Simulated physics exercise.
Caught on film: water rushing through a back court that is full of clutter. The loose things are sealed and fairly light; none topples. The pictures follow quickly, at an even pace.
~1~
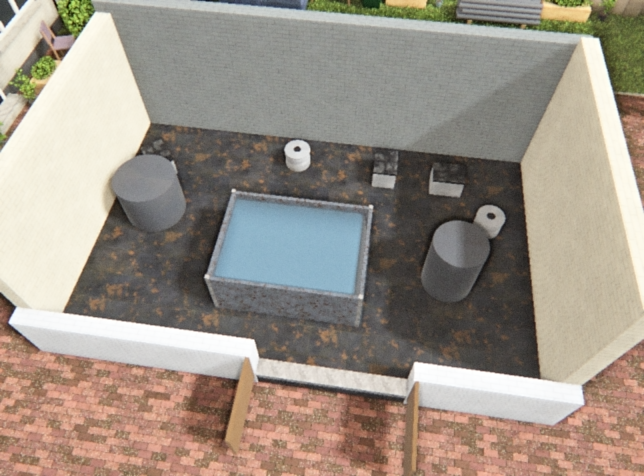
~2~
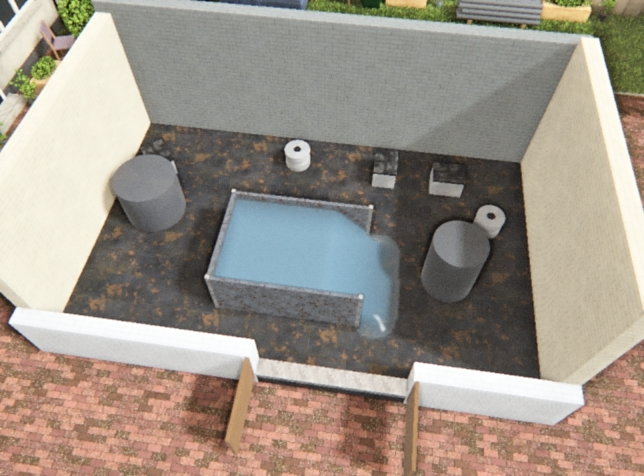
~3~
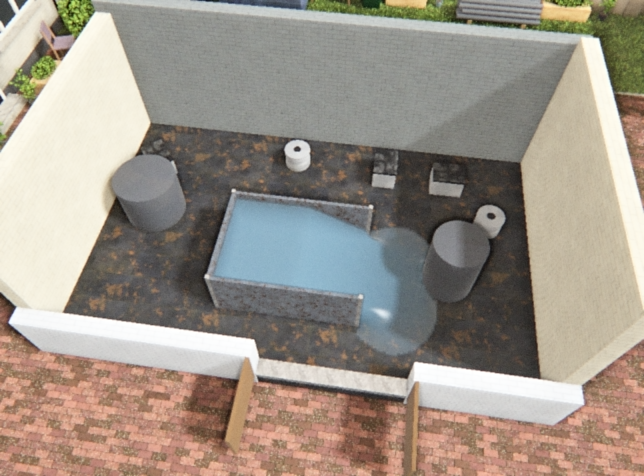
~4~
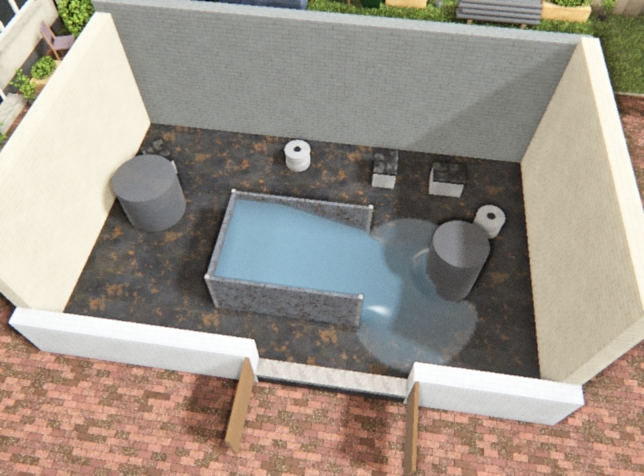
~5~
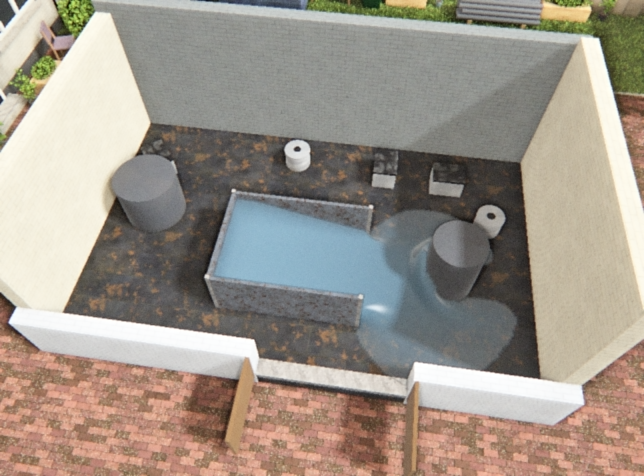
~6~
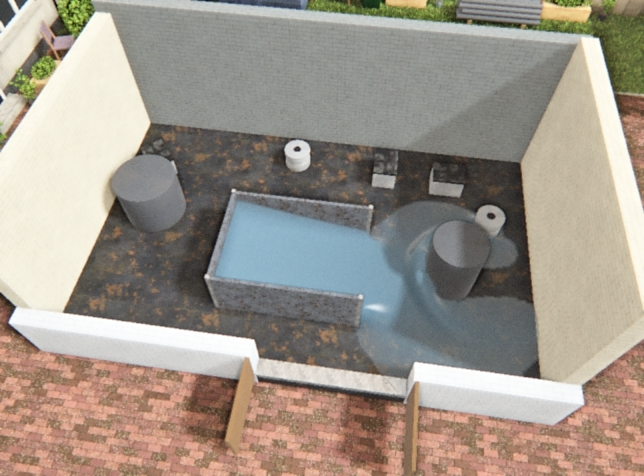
We see a walled court holding a raised tank of blue water; its right side opens, and water pours onto the dark floor, spreading rightward around a grey cylinder while the scattered objects stay in place.
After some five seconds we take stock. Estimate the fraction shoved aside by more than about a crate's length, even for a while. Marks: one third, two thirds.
It is two thirds or more.
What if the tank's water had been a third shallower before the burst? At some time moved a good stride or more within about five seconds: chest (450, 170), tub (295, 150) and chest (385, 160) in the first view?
In that order: Pushed that far, not that far, shifted that much.
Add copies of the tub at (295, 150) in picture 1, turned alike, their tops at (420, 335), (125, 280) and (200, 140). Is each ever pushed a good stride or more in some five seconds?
In that order: Pushed that far, less than that, under that.
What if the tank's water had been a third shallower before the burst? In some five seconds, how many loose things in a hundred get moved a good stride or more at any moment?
Near 60 in a hundred.
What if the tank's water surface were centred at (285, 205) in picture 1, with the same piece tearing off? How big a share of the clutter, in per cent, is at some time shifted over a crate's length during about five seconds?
Some 80 per cent.
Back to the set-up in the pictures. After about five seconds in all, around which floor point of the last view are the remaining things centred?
Near (235, 173).
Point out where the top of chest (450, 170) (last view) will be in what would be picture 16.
Close to (433, 141).
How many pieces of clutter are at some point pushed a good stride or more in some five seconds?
The number is 4.
A moment on, 0 of 5 are well off their spots; 0 afloat.
Next, 2 of 5 are well off their spots; 2 afloat.
Later, 2 of 5 are well off their spots; 2 afloat.
In the end, 4 of 5 are well off their spots, and 4 have been at some point; 3 afloat.
